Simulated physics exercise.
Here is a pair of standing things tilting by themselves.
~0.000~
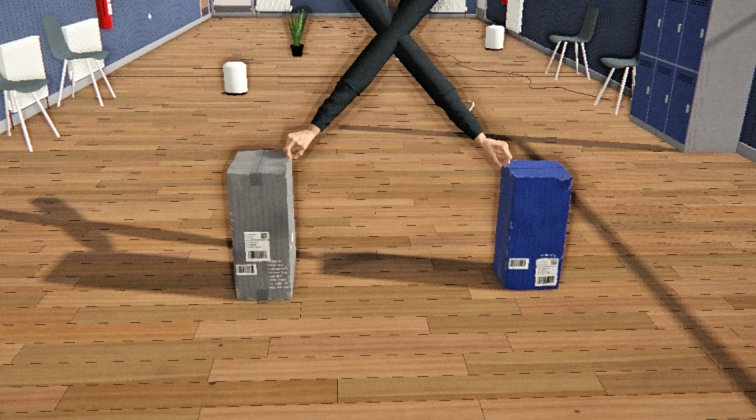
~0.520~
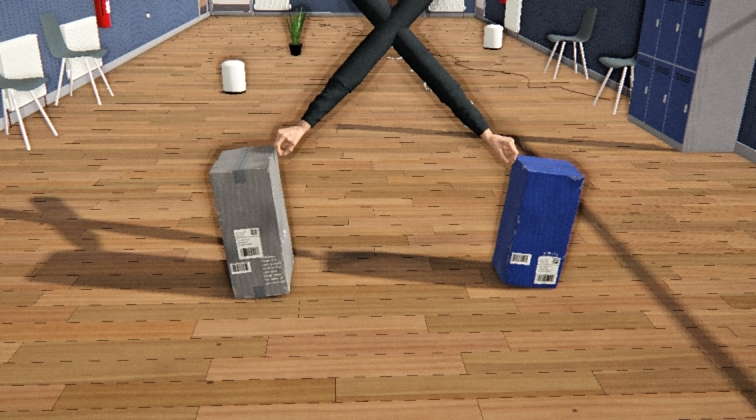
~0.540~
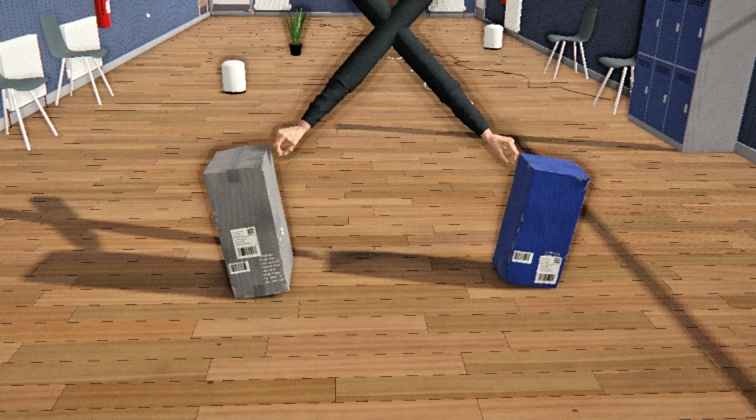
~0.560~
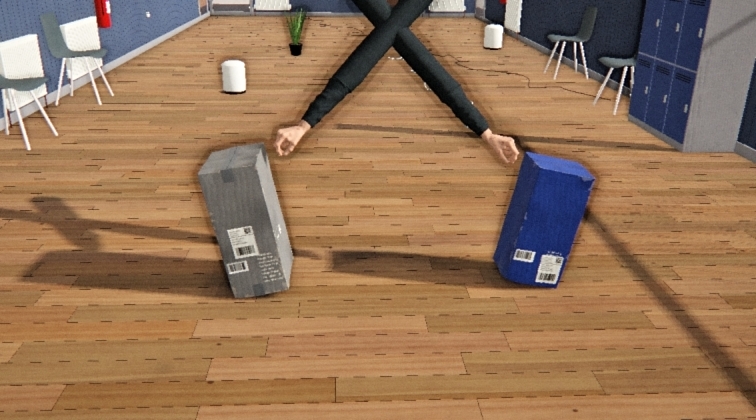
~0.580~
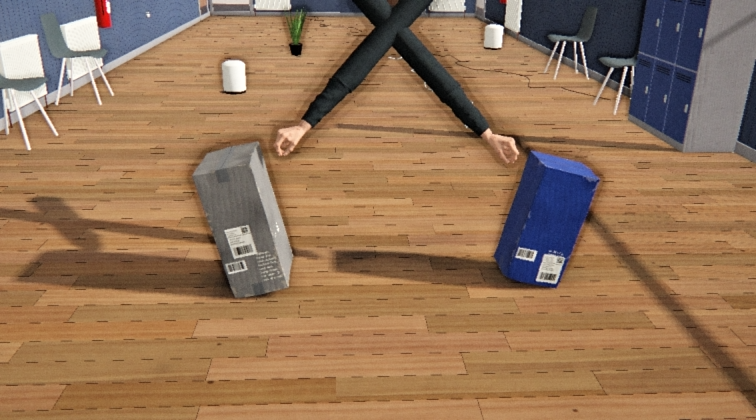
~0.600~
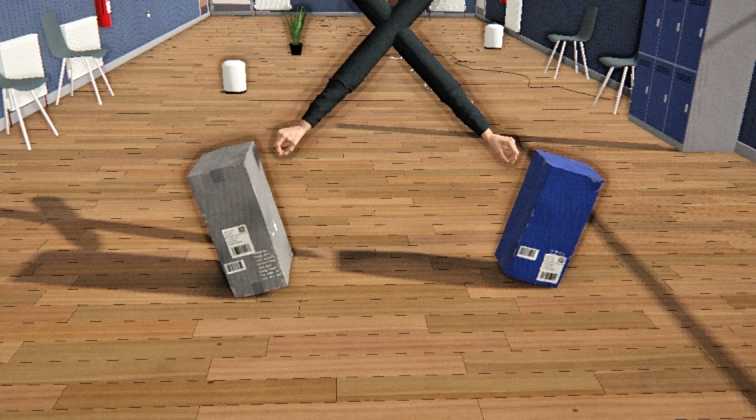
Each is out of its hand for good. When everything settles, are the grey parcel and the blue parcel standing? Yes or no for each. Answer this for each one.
Grey parcel: No; blue parcel: No.
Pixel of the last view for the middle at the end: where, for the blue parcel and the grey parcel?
The first ends near (614, 252), the second near (169, 260).
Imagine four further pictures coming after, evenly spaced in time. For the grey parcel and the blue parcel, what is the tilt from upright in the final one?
First one at 25°, second one at 25° from upright.
After 0.78 s, grey parcel 33° off upright near (222, 220); blue parcel 32° off upright near (565, 219).
After 0.98 s, grey parcel 62° off upright near (189, 234); blue parcel 57° off upright near (590, 227).
After 1.12 s, grey parcel on its side near (168, 258); blue parcel on its side near (612, 252).
In the end (3.5 s), the grey parcel goes down on its side, near (169, 260); the blue parcel goes down on its side, near (614, 253).
